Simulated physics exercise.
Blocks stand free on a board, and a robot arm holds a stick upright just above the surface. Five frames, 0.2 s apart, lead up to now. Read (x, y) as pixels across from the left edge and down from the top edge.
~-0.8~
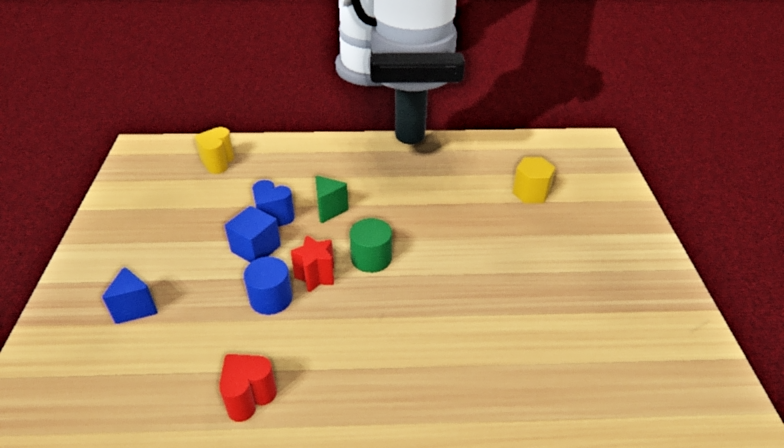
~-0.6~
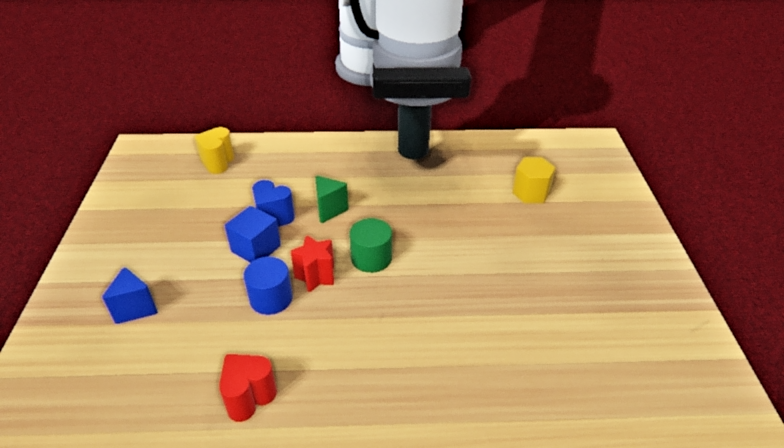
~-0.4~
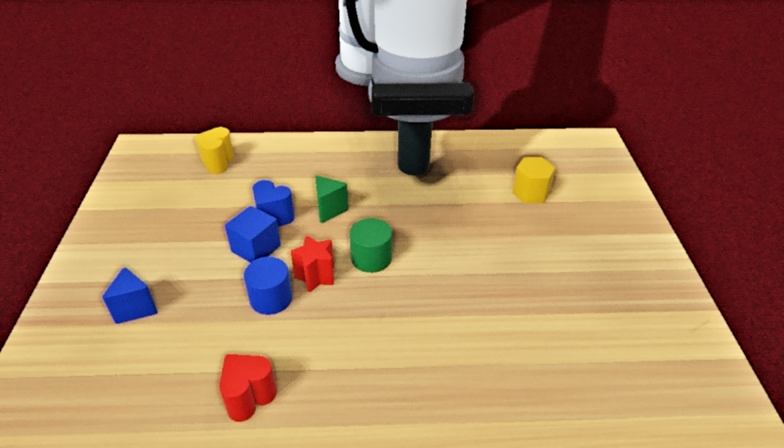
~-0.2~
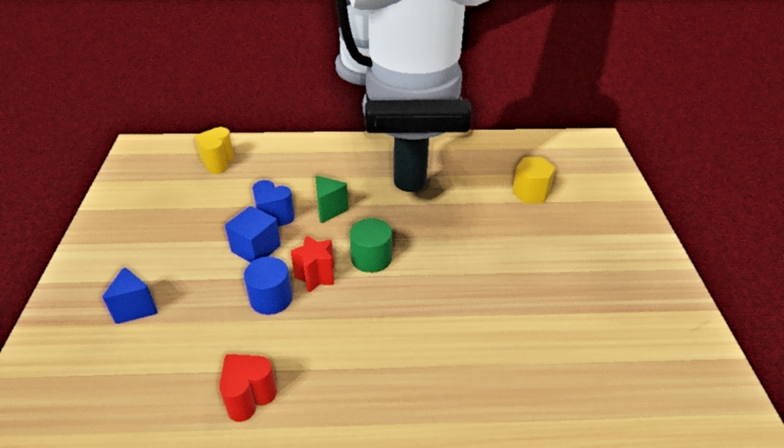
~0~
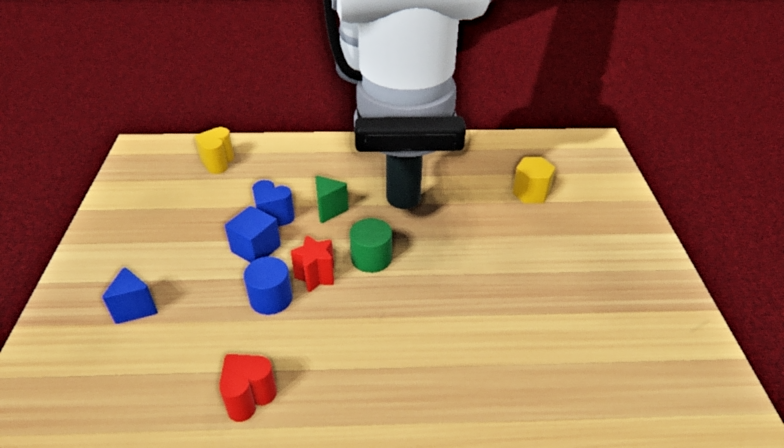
On a wooden board against a dark red backdrop, a robot arm lowers its upright black stick from the far edge toward the viewer, drifting slightly right, then left, while the scattered blue, red, green and yellow blocks stay still.
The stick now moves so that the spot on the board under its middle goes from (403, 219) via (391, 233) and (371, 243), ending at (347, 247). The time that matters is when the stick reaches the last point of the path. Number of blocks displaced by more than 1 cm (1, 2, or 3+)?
Just one will move.
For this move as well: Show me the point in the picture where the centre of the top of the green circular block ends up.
Pixel (345, 248).
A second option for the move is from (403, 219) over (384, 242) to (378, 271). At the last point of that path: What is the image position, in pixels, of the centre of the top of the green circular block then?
Answer: (348, 266).
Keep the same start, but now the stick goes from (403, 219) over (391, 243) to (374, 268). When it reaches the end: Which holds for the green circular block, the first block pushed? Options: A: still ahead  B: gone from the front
A: Still ahead.
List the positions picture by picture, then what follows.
Stick's lower end (410, 137); red star (313, 249); green triangular piece (327, 185); green circular block (371, 231), in the first picture.
Stick (413, 152); blocks still, in the second picture.
Stick (414, 167); blocks still, in the third picture.
Stick (410, 183); blocks still, in the fourth picture.
Stick (403, 200); red star (313, 249); green triangular piece (327, 185); green circular block (371, 231), in the fifth picture.
On the path given first. Halfway along, stick (381, 220); green circular block (364, 238).
At the end, stick (345, 227); red star (307, 252); green triangular piece still; green circular block (345, 248).
